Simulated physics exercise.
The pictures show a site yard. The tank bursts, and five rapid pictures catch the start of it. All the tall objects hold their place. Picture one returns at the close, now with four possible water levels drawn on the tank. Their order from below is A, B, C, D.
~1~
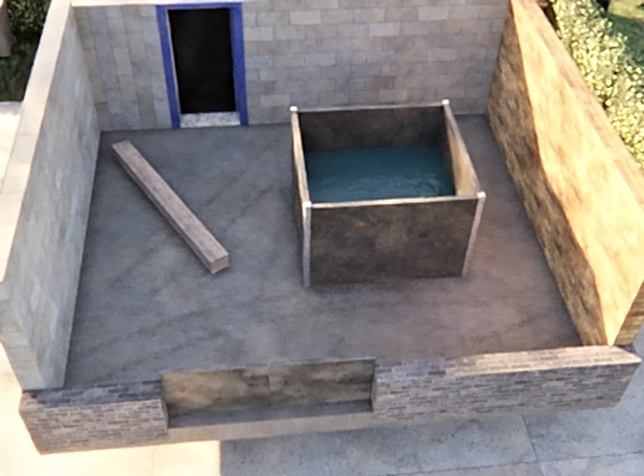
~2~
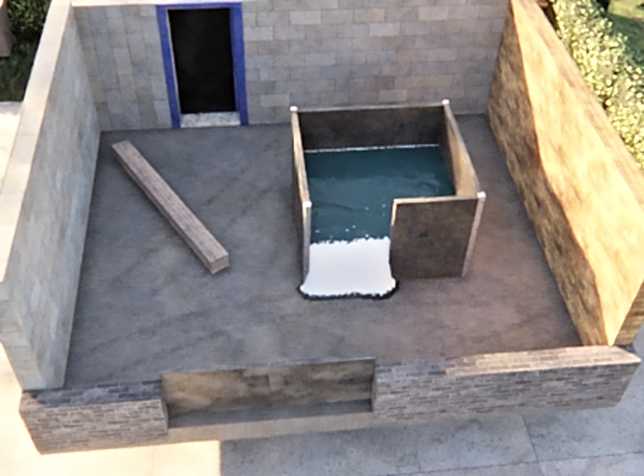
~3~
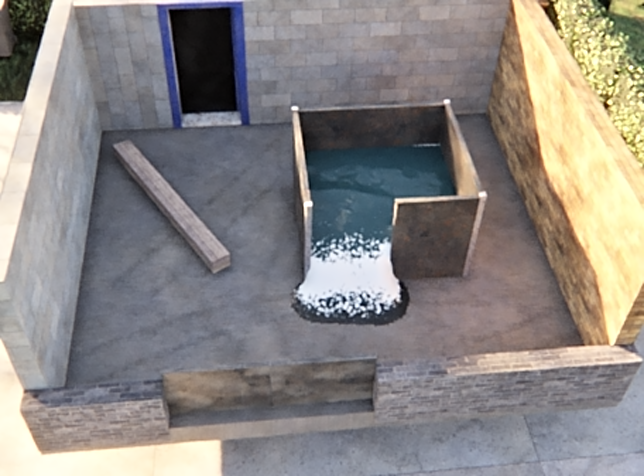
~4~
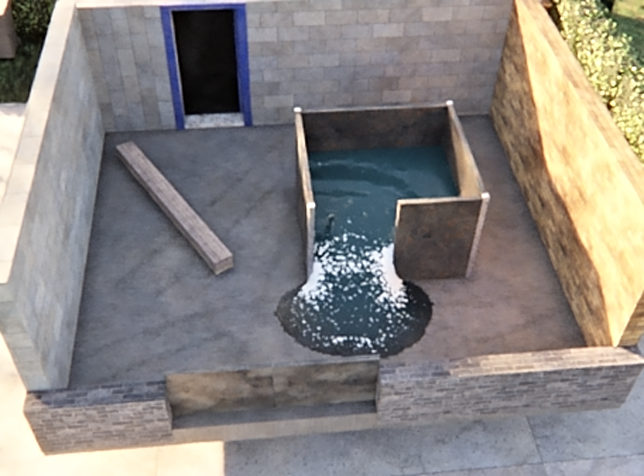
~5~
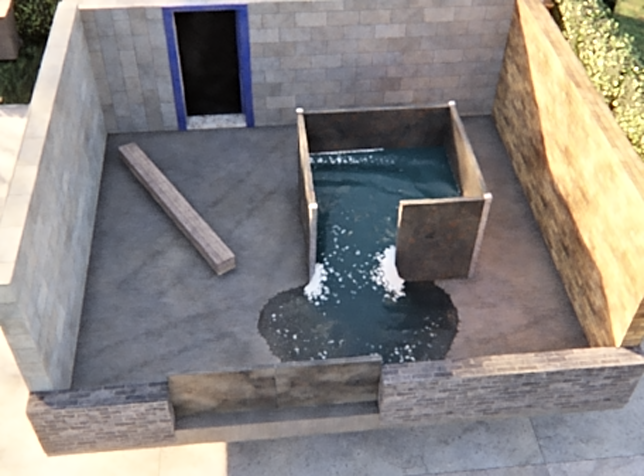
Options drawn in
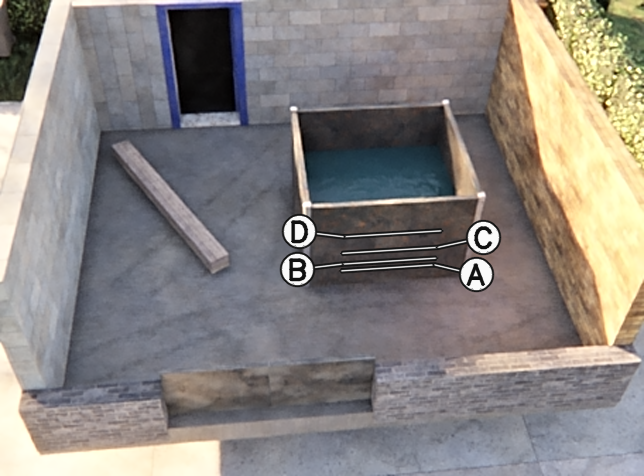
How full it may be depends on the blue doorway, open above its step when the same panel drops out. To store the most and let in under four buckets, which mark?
It is D.
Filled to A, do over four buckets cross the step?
No, not at all.
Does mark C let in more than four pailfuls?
No, not at all.
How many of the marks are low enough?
All four.
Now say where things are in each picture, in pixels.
Water in the tank at rest, its middle at (378, 190); foot of the blue doorway at (211, 126); shut gate at (269, 369), in the first picture.
Front seen at (392, 286), 1 % of the ground wet, in the second picture.
Front seen at (394, 312), 3 % of the ground wet, in the third picture.
Front seen at (422, 316), 6 % of the ground wet, in the fourth picture.
Front seen at (445, 319), 11 % of the ground wet, in the fifth picture.
On the marked copy, A at (388, 267); B at (389, 261); C at (390, 250); D at (392, 233); from the bottom up A, B, C, D.
Choosing A, nothing gets over.
Choosing B, nothing gets over.
Choosing C, nothing gets over.
Choosing D, a bucket or two gets in.
